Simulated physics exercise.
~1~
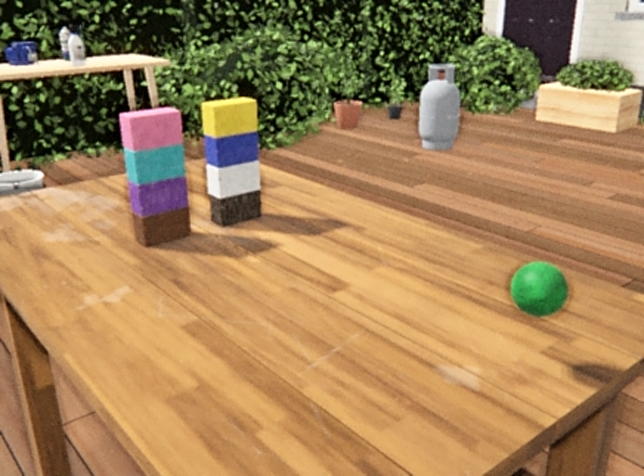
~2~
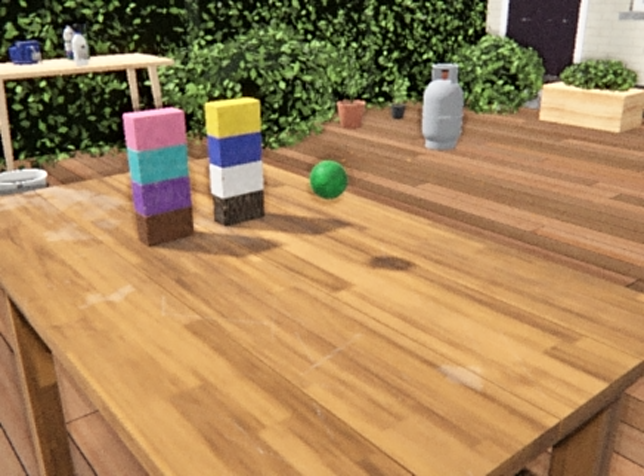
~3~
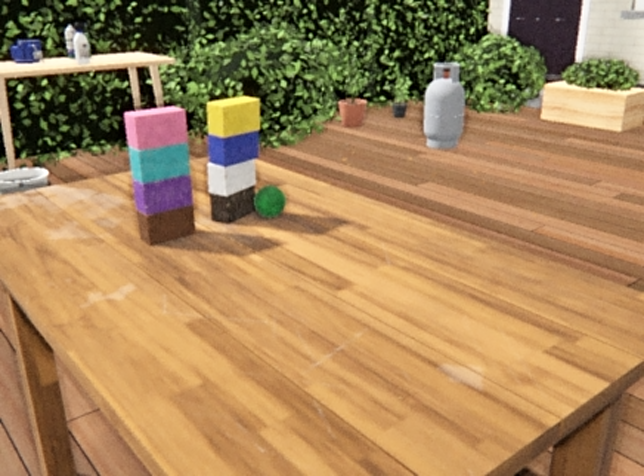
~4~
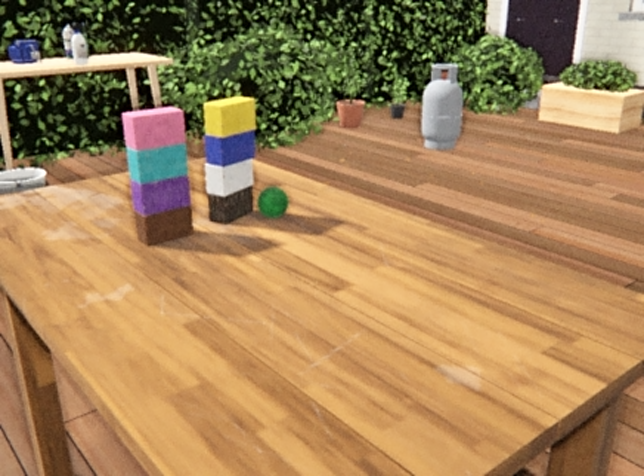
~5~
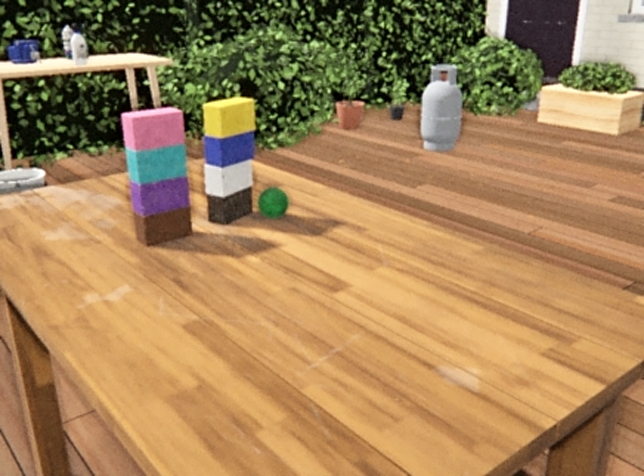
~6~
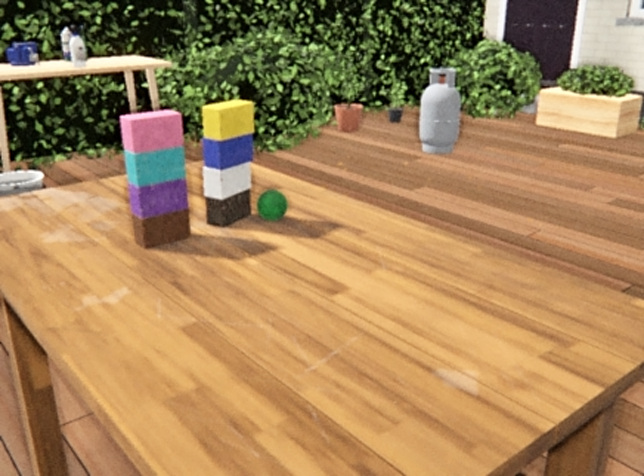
On a wooden table on an outdoor deck, a green ball flies leftward toward two stacks of coloured blocks, meets the base of the yellow-topped stack, shifts back slightly and comes to rest beside it, with both stacks still standing.
